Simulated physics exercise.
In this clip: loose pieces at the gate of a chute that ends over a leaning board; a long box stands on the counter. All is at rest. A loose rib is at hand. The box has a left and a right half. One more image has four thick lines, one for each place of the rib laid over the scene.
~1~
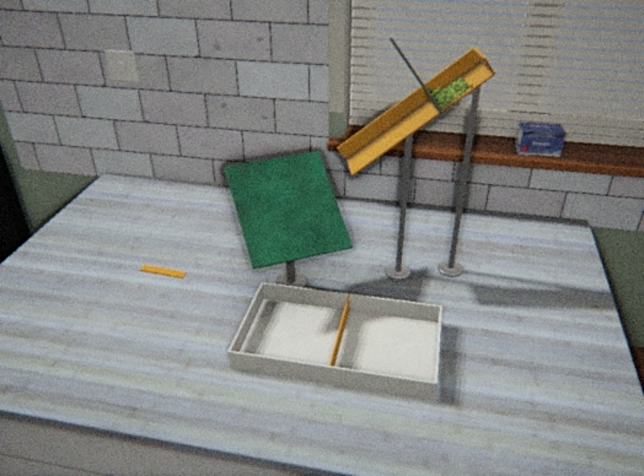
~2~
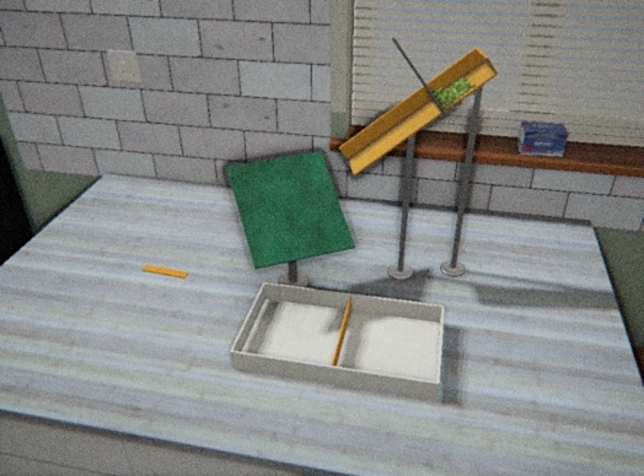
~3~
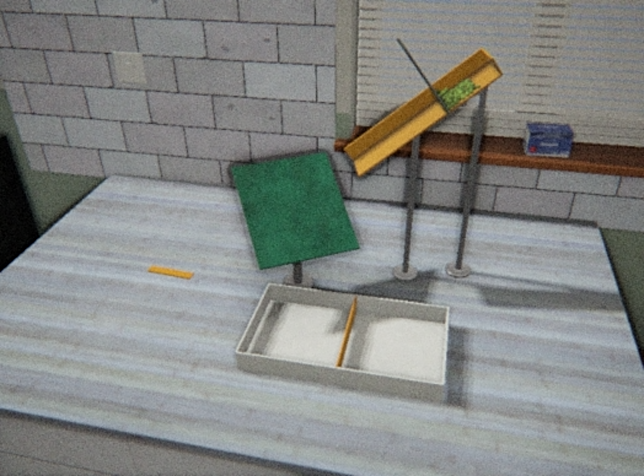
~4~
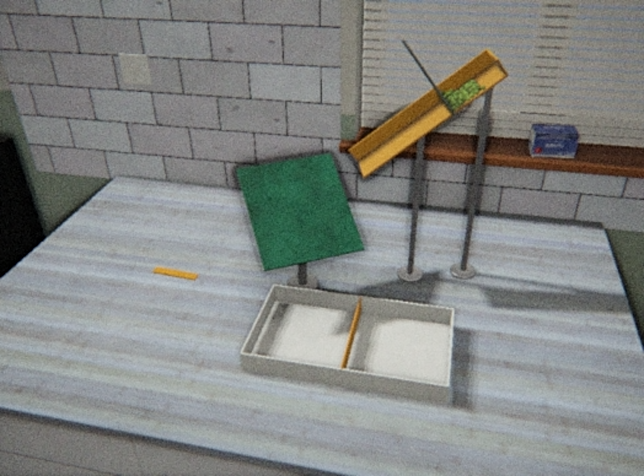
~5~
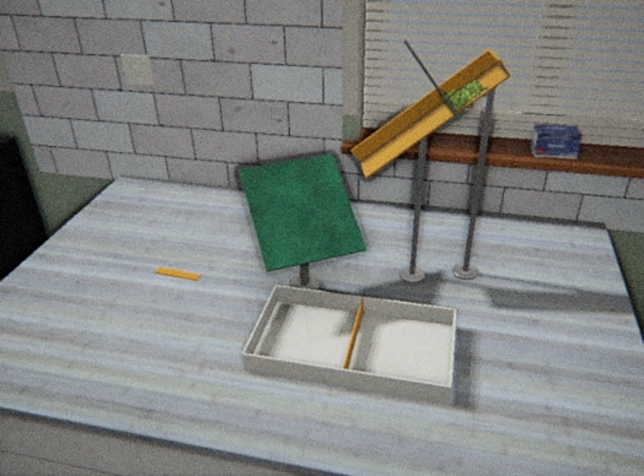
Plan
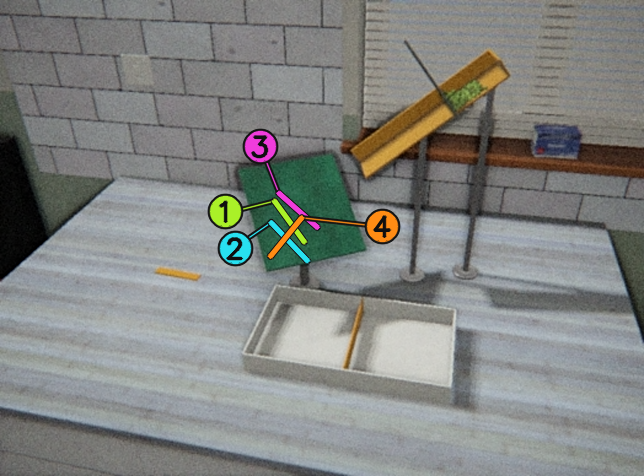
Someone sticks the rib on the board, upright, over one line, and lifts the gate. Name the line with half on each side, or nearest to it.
The answer is line 3.
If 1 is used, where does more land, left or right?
The left half.
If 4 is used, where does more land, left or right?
More lands on the left.
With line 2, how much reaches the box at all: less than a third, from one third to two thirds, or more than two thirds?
It is more than two thirds.
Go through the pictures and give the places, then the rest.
In the first picture, load behind the gate (446, 96), dried peas; lip of the chute (350, 168), sloping fairly steeply.
In the second picture, middle of the board (290, 206), tilted fairly steeply; middle of its low edge (306, 257); of its high edge (275, 159).
In the third picture, front corners of the box (236, 352) and (443, 384); front end of its middle wall (336, 368).
In the fourth picture, middle of the load (458, 98); lip (362, 171).
In the fifth picture, middle of the load (460, 98); lip (364, 171).
On the marked copy, line 1 from (274, 201) to (304, 241); line 2 from (271, 222) to (307, 260); line 3 from (278, 193) to (317, 227); line 4 from (301, 217) to (270, 256).
Choosing 1, of what is caught, almost all in the left half, about a tenth in the right.
Choosing 2, of what is caught, almost all in the left half, about a tenth in the right.
Choosing 3, of what is caught, roughly two thirds in the left half, roughly a third in the right.
Choosing 4, of what is caught, almost all in the left half, about a tenth in the right.
